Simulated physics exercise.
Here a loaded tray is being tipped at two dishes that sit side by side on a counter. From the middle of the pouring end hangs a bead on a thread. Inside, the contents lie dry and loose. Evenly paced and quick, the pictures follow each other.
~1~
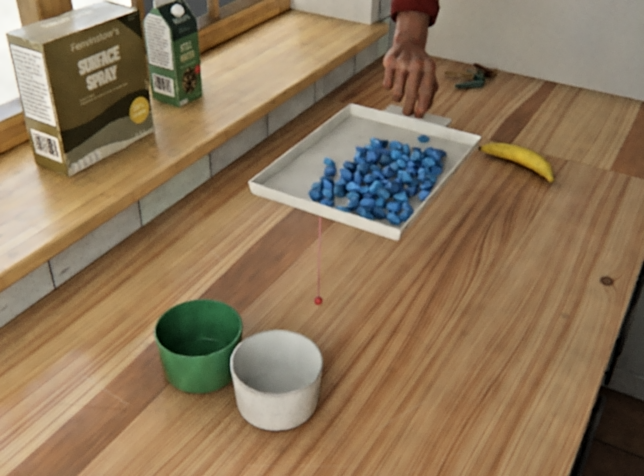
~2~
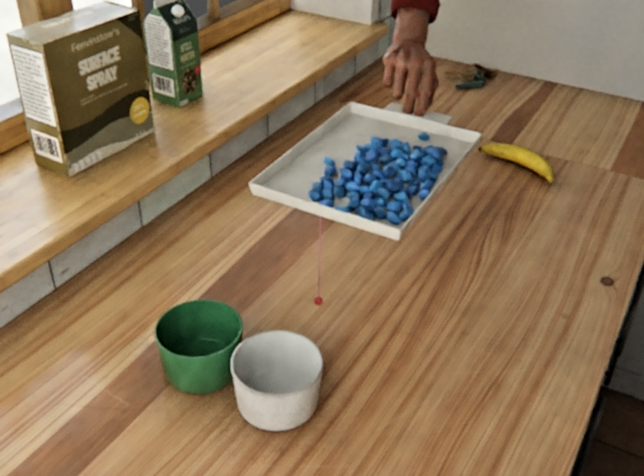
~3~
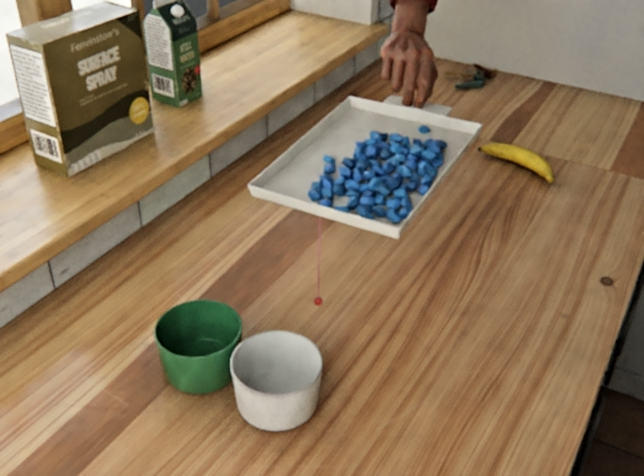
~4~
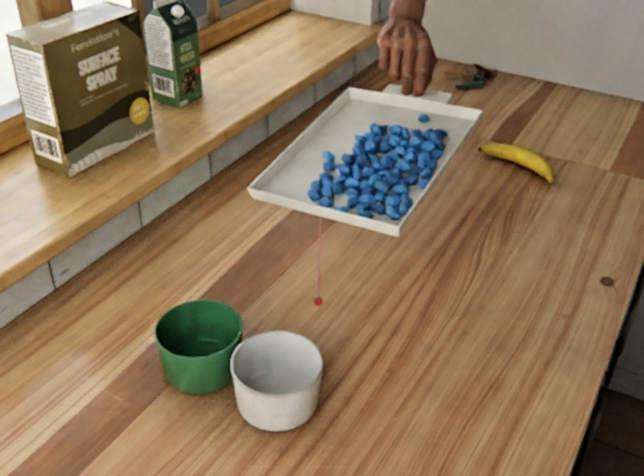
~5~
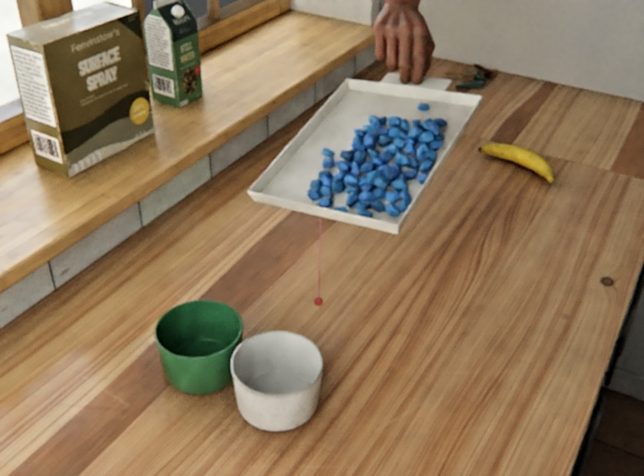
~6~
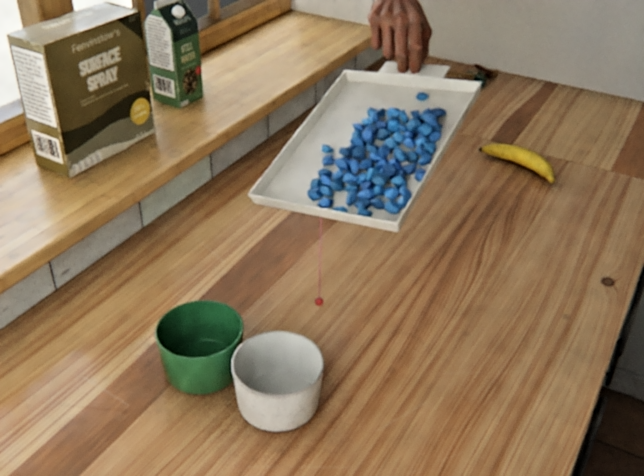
A hand gradually raises the far end of a white tray holding blue stones.
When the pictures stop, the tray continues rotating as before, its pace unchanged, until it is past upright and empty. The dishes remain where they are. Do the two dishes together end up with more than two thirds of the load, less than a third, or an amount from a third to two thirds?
Less than a third.
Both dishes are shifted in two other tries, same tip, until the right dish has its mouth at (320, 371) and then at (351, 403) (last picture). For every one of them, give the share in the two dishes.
About 20% on the first try and 0% on the second.
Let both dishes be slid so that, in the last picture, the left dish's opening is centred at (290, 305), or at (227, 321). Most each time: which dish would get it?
Try one: The leftmost one; try two: The leftmost one.
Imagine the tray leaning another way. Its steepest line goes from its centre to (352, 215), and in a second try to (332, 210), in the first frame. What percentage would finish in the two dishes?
Well, 20 percent for one and then 40 percent for the other.
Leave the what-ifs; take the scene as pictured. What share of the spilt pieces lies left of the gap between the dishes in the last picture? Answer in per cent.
Close to 40 %.
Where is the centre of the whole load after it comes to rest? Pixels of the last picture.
Somewhere around (247, 329) in the last picture.
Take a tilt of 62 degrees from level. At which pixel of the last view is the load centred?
I'd put it at about (303, 176).
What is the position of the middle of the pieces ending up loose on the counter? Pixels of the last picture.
At about (246, 327).
Shortly afterwards, tray tipped steeply; all but a few on the tray; a little in the air.
Next, tray tipped past a quarter turn; a little on the tray; only a few in the right dish; only a few in the left dish; near two thirds outside both; near a quarter in the air.
Some moments later, tray tipped past a quarter turn; a little in the right dish; only a few in the left dish; all but a few outside both.
In the end, tray tipped past a quarter turn; a little in the right dish; only a few in the left dish; all but a few outside both.
